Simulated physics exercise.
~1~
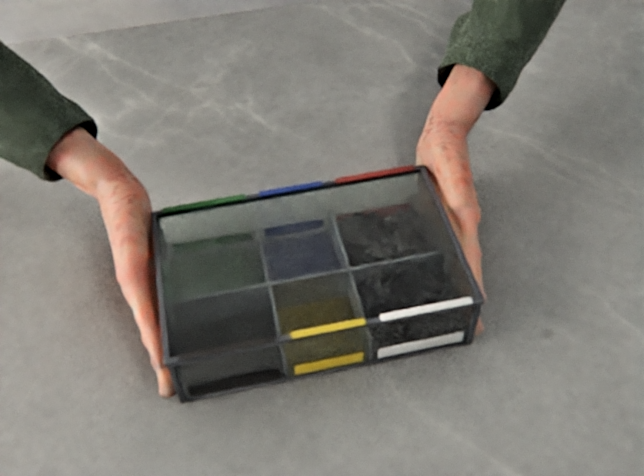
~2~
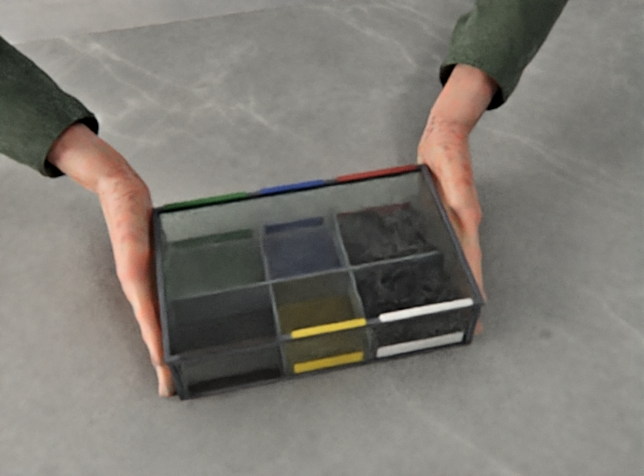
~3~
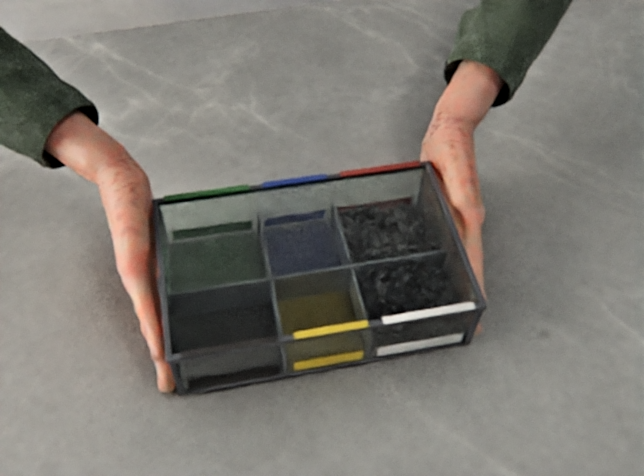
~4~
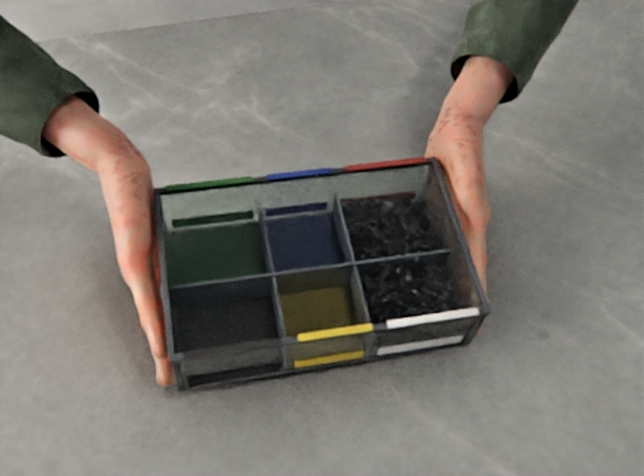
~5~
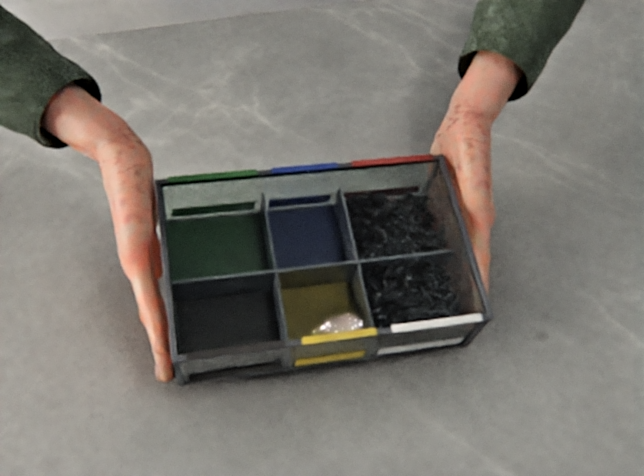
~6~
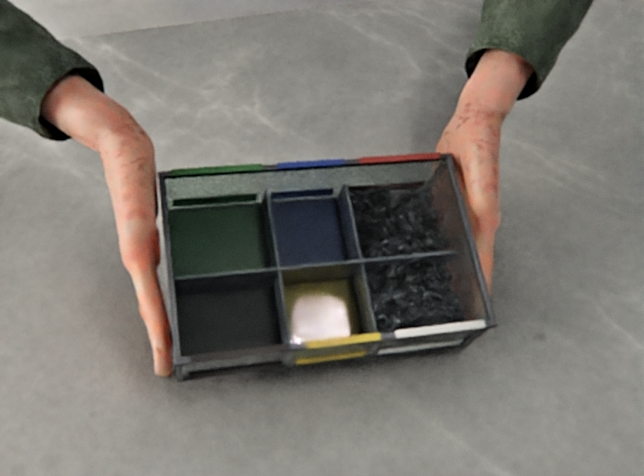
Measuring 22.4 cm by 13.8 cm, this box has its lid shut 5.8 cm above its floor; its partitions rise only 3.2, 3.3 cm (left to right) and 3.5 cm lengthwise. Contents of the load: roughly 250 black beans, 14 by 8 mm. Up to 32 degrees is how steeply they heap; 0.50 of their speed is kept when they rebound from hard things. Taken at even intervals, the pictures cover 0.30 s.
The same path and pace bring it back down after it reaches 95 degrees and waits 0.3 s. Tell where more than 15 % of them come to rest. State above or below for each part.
Red compartment: Above. Blue compartment: Below. Green compartment: Below. Yellow compartment: Below. White compartment: Above. Black compartment: Below.
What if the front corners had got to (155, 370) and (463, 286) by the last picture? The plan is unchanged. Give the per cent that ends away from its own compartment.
I'd say close to 75 in a hundred.
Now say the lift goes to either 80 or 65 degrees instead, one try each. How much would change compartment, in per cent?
First try: Around 20 %; second try: Around 10 %.
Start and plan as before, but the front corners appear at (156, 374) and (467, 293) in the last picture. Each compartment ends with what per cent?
By the end red holds 10%, blue holds 0%, green holds 0%, yellow holds 20%, white holds 30% and black holds 40%.
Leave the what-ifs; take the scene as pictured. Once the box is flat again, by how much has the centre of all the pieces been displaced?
I'd put the distance at roughly 2.5 cm.
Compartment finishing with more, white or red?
That would be the white compartment.
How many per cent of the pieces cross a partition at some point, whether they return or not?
Close to 25 in a hundred.
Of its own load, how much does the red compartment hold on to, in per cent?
50 per cent, roughly.
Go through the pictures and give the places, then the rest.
Box tilt 0 degrees, front corners at (170, 360) and (478, 299); red 45 %, white 55 %, in the first frame.
Box tilt 1 degrees, front corners at (171, 358) and (478, 300), in the second frame.
Box tilt 5 degrees, front corners at (172, 356) and (480, 304), lowest corner right front, in the third frame.
Box tilt 10 degrees, front corners at (175, 356) and (484, 309), lowest corner right front, in the fourth frame.
Box tilt 15 degrees, front corners at (178, 357) and (487, 315), lowest corner right front, in the fifth frame.
Box tilt 19 degrees, front corners at (181, 358) and (490, 321), lowest corner right front; red 45 %, white 55 %, in the sixth frame.
Then, 1.15 s after the last picture, tilt 95 degrees; red 25 %, white 75 %.
Then, 1.92 s after the last picture, tilt 48 degrees; red 25 %, white 75 %.
Then, 2.71 s after the last picture, tilt 0 degrees; red 20 %, white 80 %.
In the end, red 20 %, blue 0 %, green 0 %, yellow 0 %, white 80 %, black 0 %.
